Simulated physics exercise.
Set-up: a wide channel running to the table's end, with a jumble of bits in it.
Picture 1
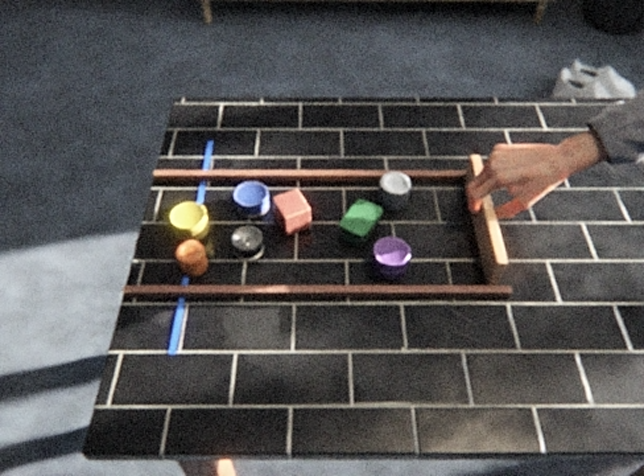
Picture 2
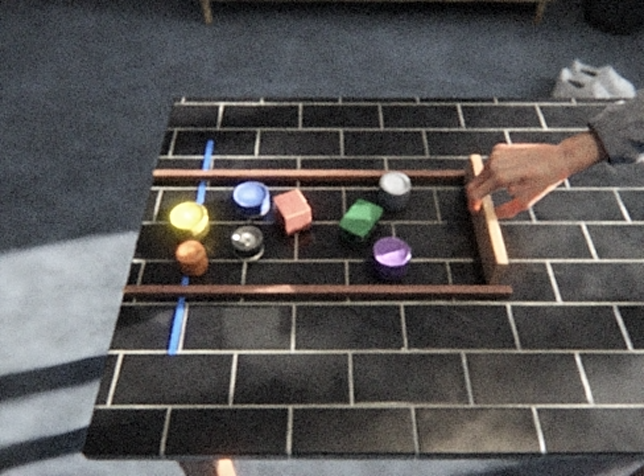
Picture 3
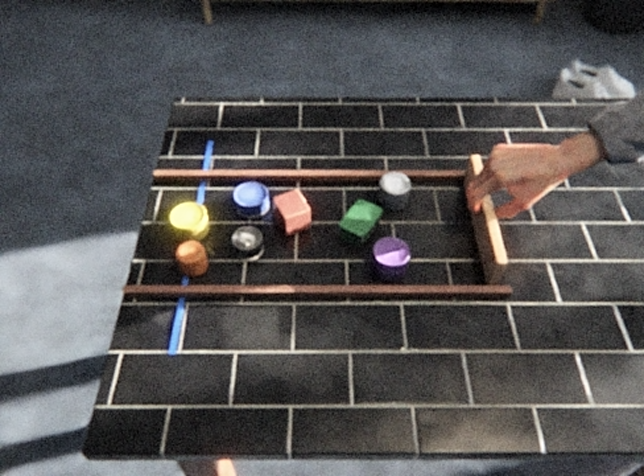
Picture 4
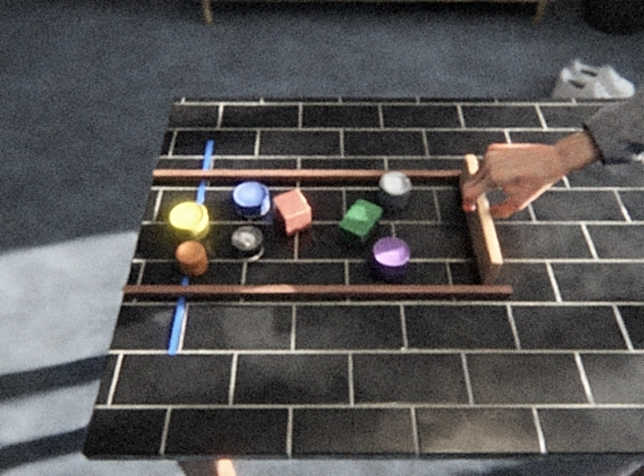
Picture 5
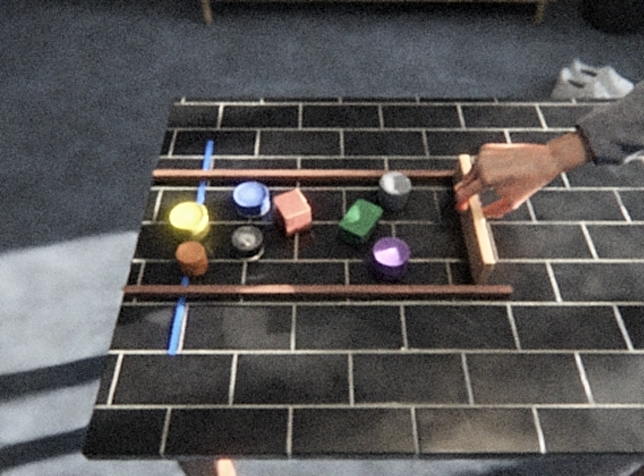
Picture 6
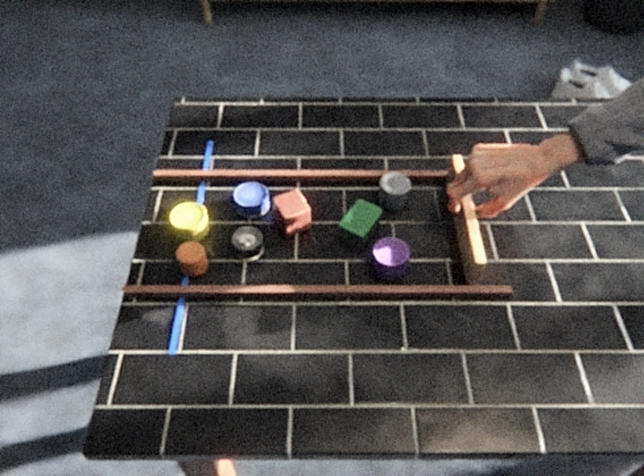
A hand gripping a wooden board at the right end of a channel on a black tiled table held nearly still, then slid it slightly left, while the colourful tubs and blocks inside stayed put.
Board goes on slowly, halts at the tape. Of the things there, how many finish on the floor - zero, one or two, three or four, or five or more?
One or two finish on the floor.
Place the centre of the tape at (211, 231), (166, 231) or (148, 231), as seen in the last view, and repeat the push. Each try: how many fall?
Floor tally per try: 0 / 5 / 8.
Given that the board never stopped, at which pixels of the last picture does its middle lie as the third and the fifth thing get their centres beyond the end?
First about (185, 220), next about (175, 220).
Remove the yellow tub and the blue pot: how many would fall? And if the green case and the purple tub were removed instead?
First 0, then 0.
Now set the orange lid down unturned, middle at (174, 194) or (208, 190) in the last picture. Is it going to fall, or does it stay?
Try one: It ends up off. Try two: It ends up off.
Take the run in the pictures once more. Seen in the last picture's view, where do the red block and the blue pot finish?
Result: One at about (159, 206), the other at about (156, 187).
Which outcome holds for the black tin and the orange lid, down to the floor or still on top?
Once it all settles, the black tin is still there and the orange lid is still there.
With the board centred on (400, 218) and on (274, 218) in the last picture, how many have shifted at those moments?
One spot: 2. Other spot: 6.
A little later, none off yet; yellow tub at rest near (190, 223); orange lid at rest near (192, 260); blue pot at rest near (252, 200).
When it is over, the number that fall off is one or two; down, yellow tub.
